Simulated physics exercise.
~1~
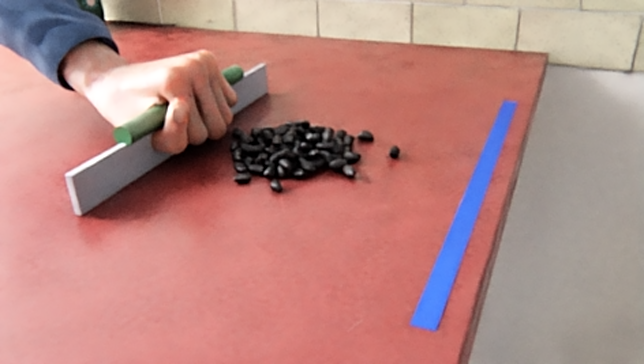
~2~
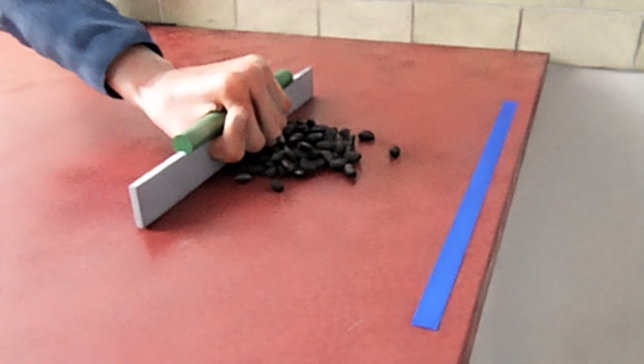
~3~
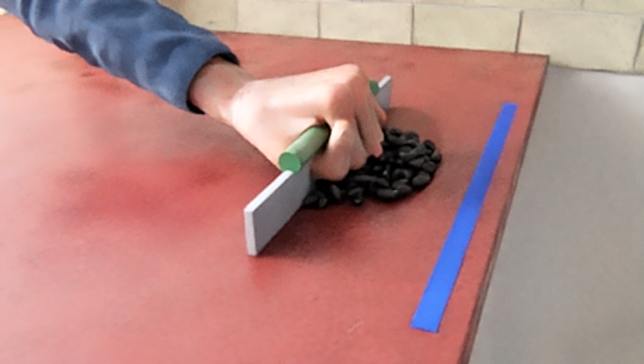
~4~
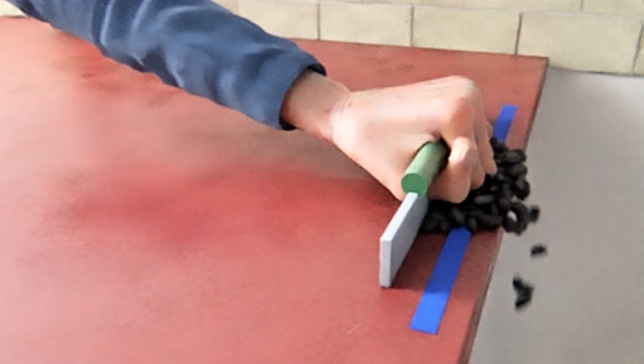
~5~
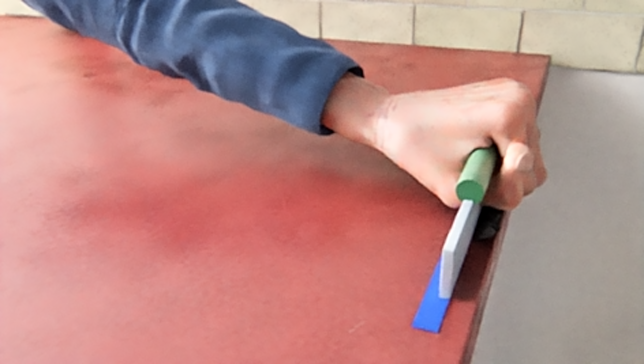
A hand in a dark blue sleeve grips the green handle of a pale grey scraper, standing it on edge on a reddish tabletop seen at an angle from above. To its right lies a loose heap of small black pieces, and beyond that a strip of blue tape runs near the table's right edge, with pale tiles behind. The hand pushes the scraper rightward into the heap, bunching the pieces together. They slide across the tape, and some tumble off the edge. The scraper stops at the tape, with most of the heap gone over.
